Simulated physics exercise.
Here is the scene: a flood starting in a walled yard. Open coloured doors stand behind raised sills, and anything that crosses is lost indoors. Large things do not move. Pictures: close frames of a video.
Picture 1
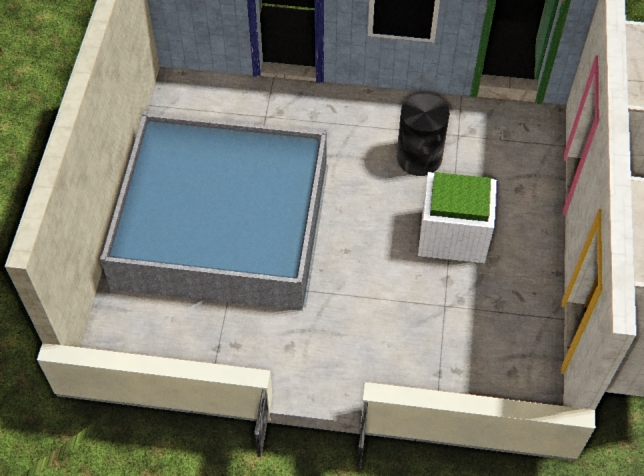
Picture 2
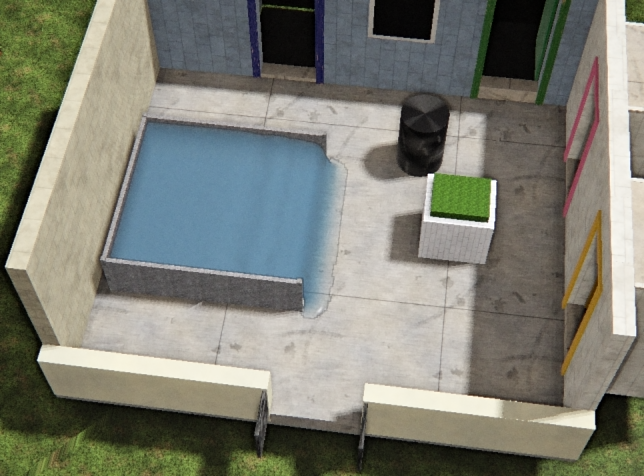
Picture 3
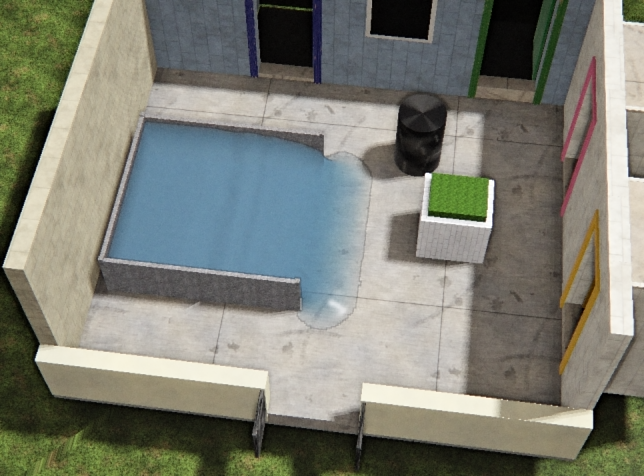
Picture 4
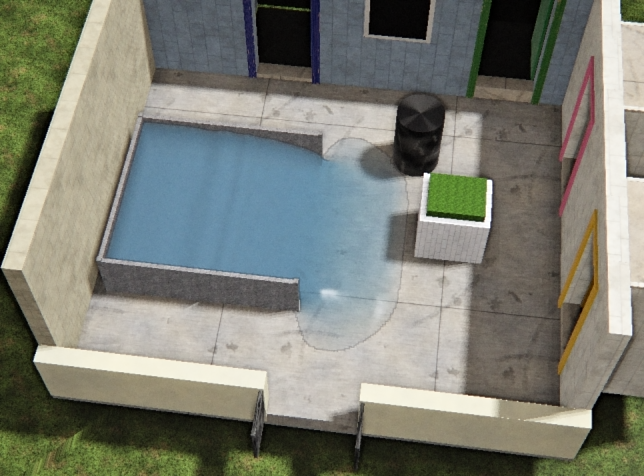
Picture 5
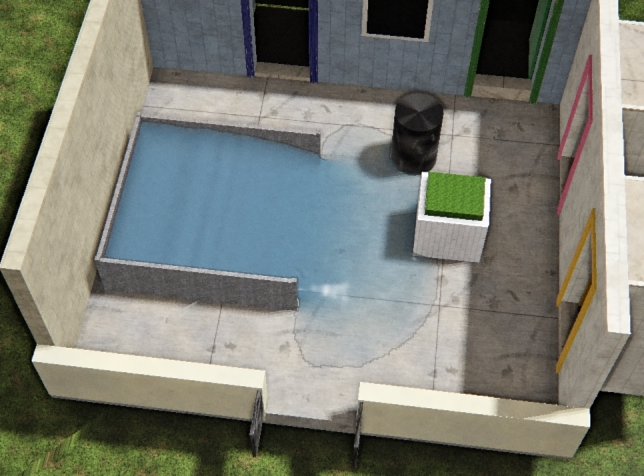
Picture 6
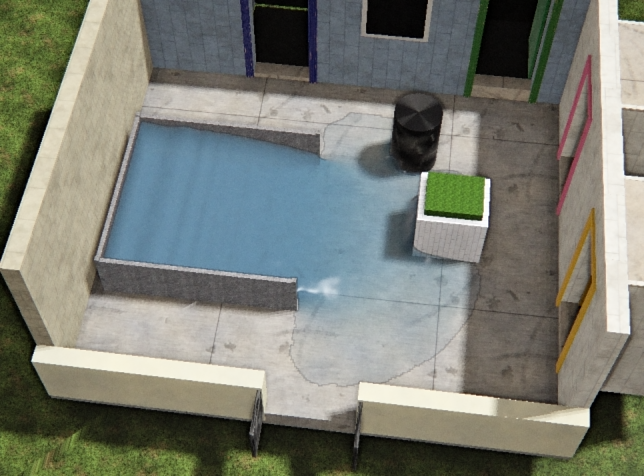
Water pours from the tank's open right side and spreads across the walled yard's floor.
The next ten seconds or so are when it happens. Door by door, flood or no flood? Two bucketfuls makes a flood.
Green door: No flood, pink door: Flood, yellow door: Flood, blue door: No flood.
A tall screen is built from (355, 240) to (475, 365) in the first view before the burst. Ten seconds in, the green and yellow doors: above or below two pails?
Outcome - green door: Never reaches it; yellow door: Never reaches it.
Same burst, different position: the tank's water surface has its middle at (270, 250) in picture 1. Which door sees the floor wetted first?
The yellow-painted one.
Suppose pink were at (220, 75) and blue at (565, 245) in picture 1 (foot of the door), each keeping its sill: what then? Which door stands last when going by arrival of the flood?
It is the pink door.
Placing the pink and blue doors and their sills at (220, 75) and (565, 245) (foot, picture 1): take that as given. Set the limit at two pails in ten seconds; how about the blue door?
Blue exceeds the mark.
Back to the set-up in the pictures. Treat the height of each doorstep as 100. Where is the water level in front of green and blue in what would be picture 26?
Roughly 60 and 100 %.
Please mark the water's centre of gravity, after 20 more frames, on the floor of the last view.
About (381, 248).
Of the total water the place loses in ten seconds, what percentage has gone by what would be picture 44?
Roughly 65 percent.
A moment on, water covers 50 % of the floor; the green door not reached, the pink door under two buckets in, the yellow door under two buckets in, the blue door not reached.
Next, water covers 60 % of the floor; the green door wet at the sill, nothing in, the pink door over two buckets in, the yellow door over two buckets in, the blue door not reached.
Then, water covers 70 % of the floor; the green door wet at the sill, nothing in, the pink door far over two buckets in, the yellow door far over two buckets in, the blue door wet at the sill, nothing in.
Later, water covers 95 % of the floor; the green door wet at the sill, nothing in, the pink door far over two buckets in, the yellow door far over two buckets in, the blue door under two buckets in.
In the end, water covers 100 % of the floor; the green door wet at the sill, nothing in, the pink door far over two buckets in, the yellow door far over two buckets in, the blue door under two buckets in.
